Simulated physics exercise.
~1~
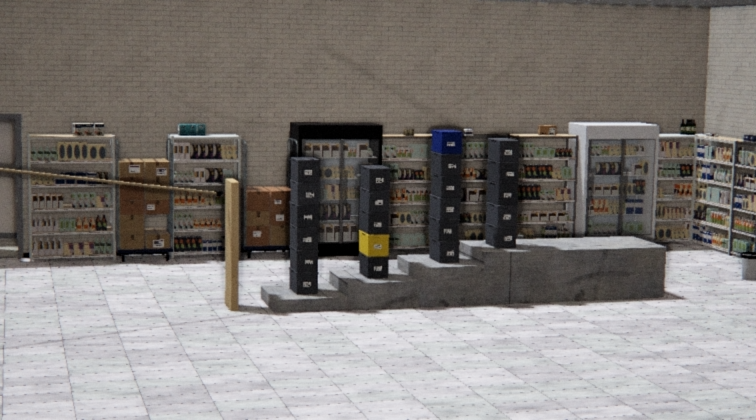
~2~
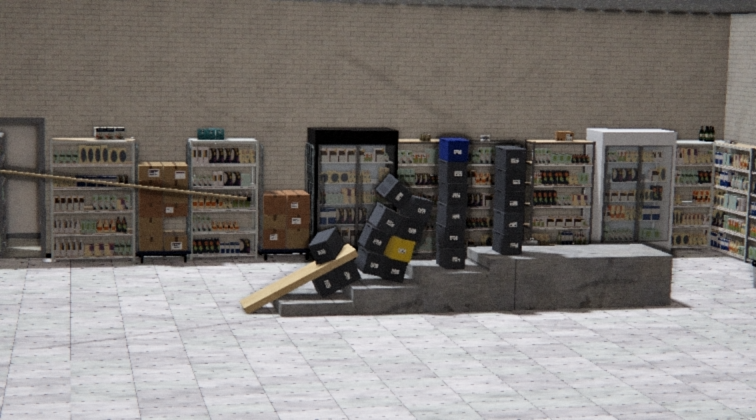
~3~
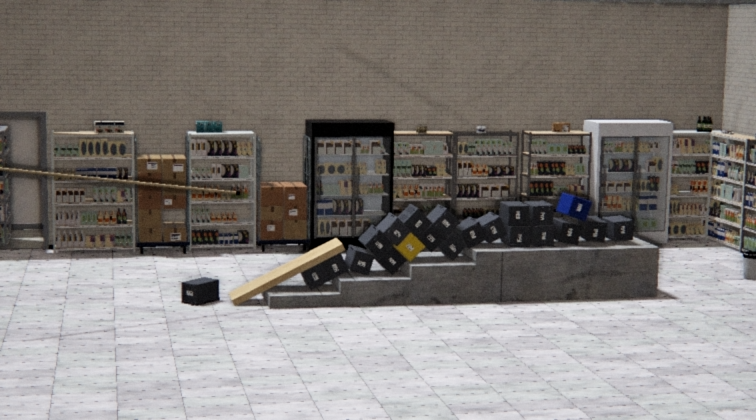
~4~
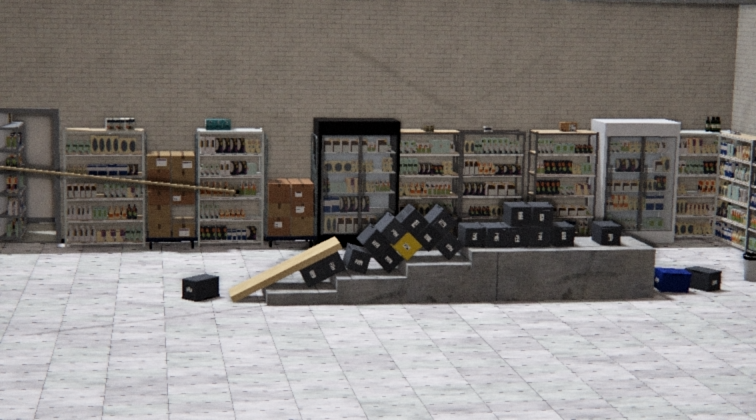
To begin with, four tall stacks of dark totes stand on rising grey steps in front of stocked shelves, with one yellow tote low in the second stack and a blue one topping the third, while a wooden board stands upright at the left. The board tips right into the nearest stack, which collapses against the second. The toppling then carries up the steps through the remaining two stacks, and one dark tote ends up on the floor at the left. The blue tote tumbles along the top level and drops off the right end. Finally, every stack is down, with the yellow tote tilted in the heap and the board leaning on the steps.
